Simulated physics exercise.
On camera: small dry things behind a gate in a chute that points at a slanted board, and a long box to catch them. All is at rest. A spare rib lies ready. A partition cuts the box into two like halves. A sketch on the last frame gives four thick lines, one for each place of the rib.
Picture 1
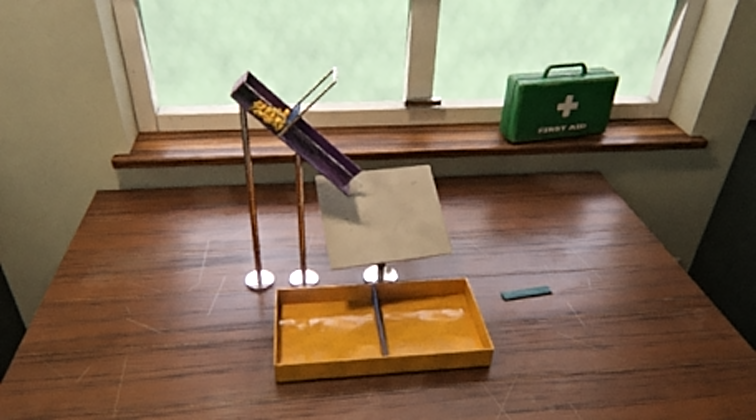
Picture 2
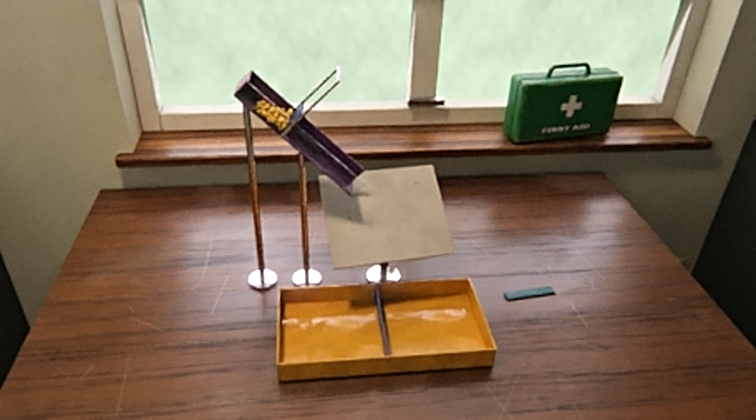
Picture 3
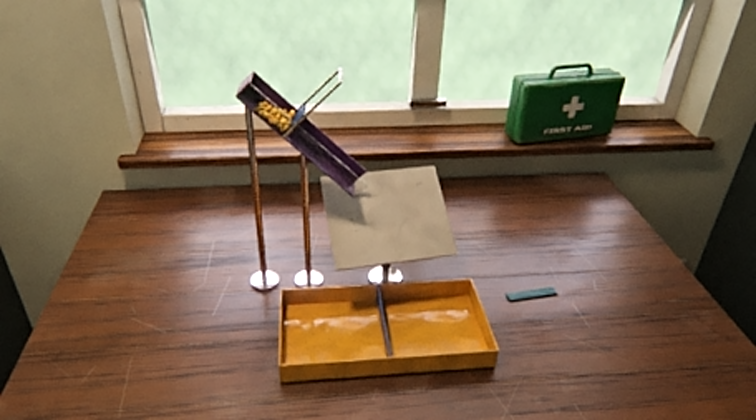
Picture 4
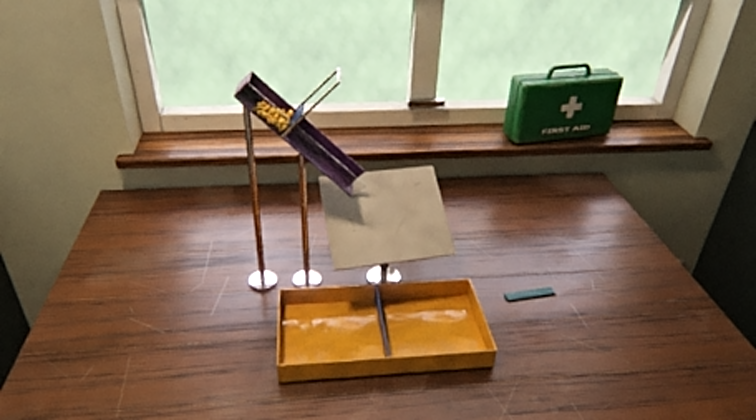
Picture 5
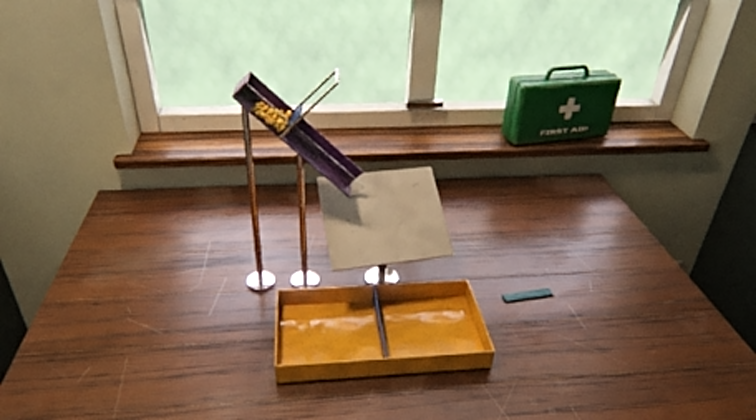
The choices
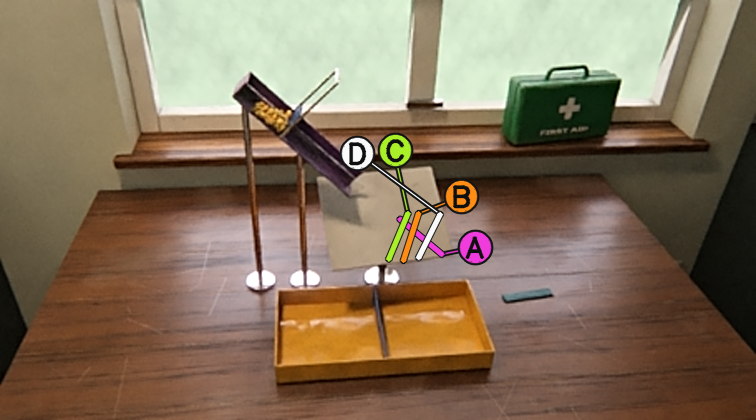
A purple chute holding small yellow pieces behind a gate pointed down at a slanted tan board above a divided orange box, and nothing on the table moved apart from the view shifting slightly.
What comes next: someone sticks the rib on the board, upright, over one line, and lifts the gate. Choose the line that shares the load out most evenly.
Line C does it best.
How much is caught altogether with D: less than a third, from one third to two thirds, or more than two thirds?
It is more than two thirds.
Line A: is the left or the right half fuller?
Right.
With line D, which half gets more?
The right half.
On the marked copy, line A from (400, 219) to (441, 254); line B from (418, 213) to (403, 260); line C from (407, 213) to (388, 259); line D from (440, 214) to (418, 257).
With A, of what is caught, only a few in the left half, all but a few in the right.
With B, of what is caught, a small share in the left half, all but a few in the right.
With C, of what is caught, close to two thirds in the left half, close to a third in the right.
With D, of what is caught, only a few in the left half, all but a few in the right.
